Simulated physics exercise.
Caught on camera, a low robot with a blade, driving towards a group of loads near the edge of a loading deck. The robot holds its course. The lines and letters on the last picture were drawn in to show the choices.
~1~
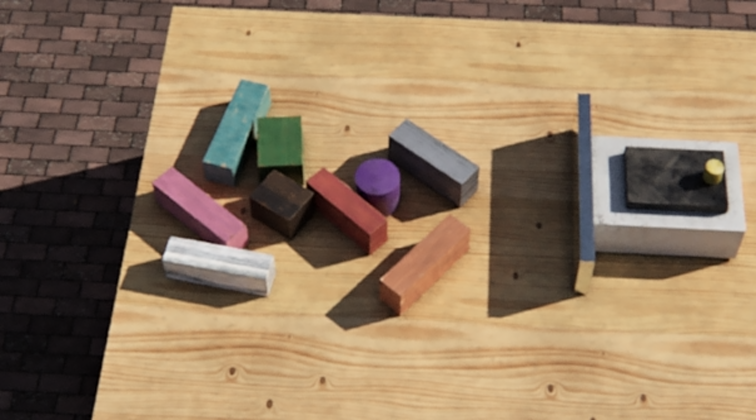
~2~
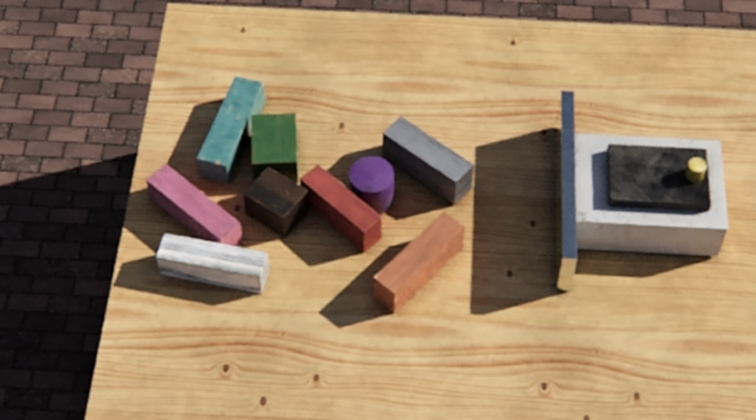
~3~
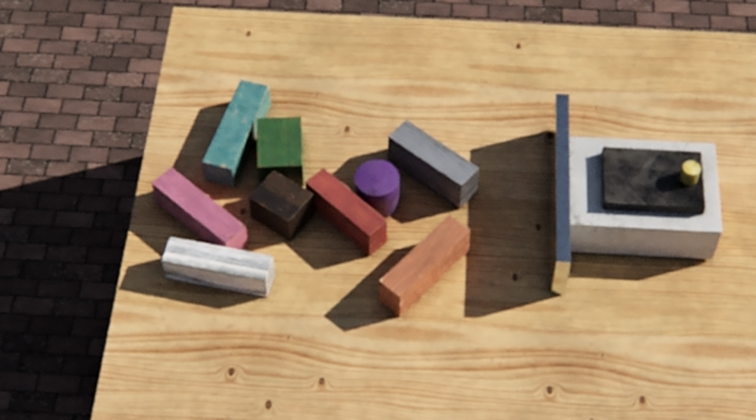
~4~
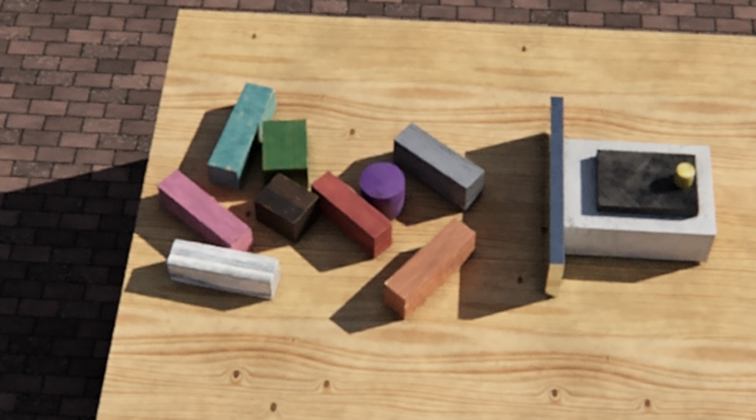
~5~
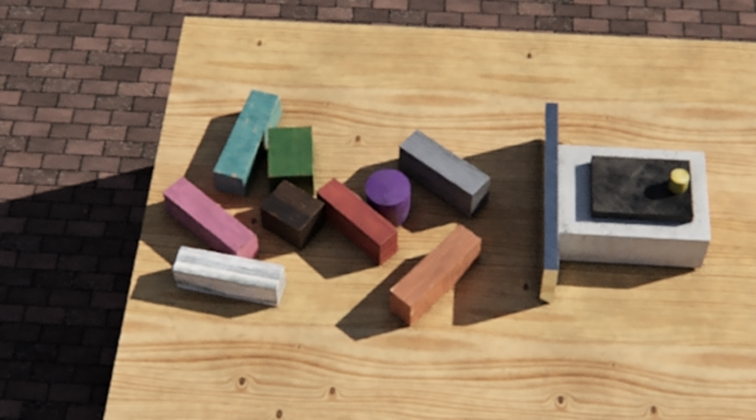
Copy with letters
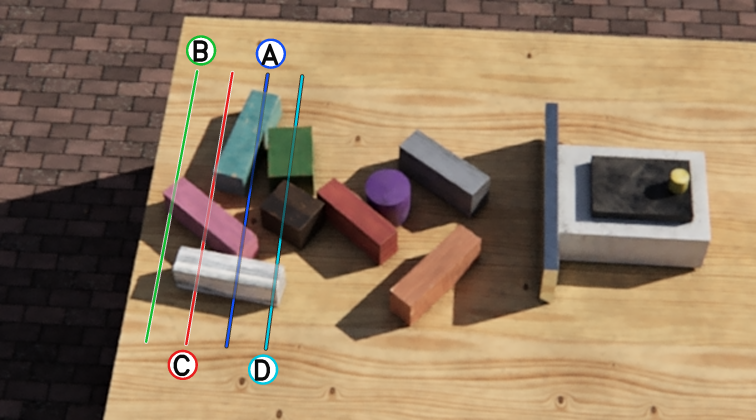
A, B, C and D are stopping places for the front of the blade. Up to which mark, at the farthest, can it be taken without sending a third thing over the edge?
Stop at A.
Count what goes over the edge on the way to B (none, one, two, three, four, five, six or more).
In all, six or more.
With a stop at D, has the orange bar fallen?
No.
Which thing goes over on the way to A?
The pink bar.
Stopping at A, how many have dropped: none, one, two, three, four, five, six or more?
By then, one.
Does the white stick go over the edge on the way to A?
No.
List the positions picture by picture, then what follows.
Robot (668, 178); grey stick (434, 163); red bar (347, 211), in the first picture.
Robot (651, 175); purple canister (372, 186), in the second picture.
Robot (645, 178); orange bar (424, 266), in the third picture.
Robot (639, 181); pink bar (205, 216), in the fourth picture.
Robot (634, 187); green crate (291, 161); grey stick (444, 174); red bar (357, 221), in the fifth picture.
On the copy, A at (248, 201); B at (173, 198); C at (211, 199); D at (285, 203).
On A. First, robot (523, 181); orange bar (412, 273); grey stick (409, 168).
Then, robot (413, 176); pink bar (186, 229); turquoise bar (234, 135).
Finally, robot (330, 171); pink bar over the edge; black crate (156, 243); one fallen.
By contrast, B drops six; C drops five; D is within the limit but short.
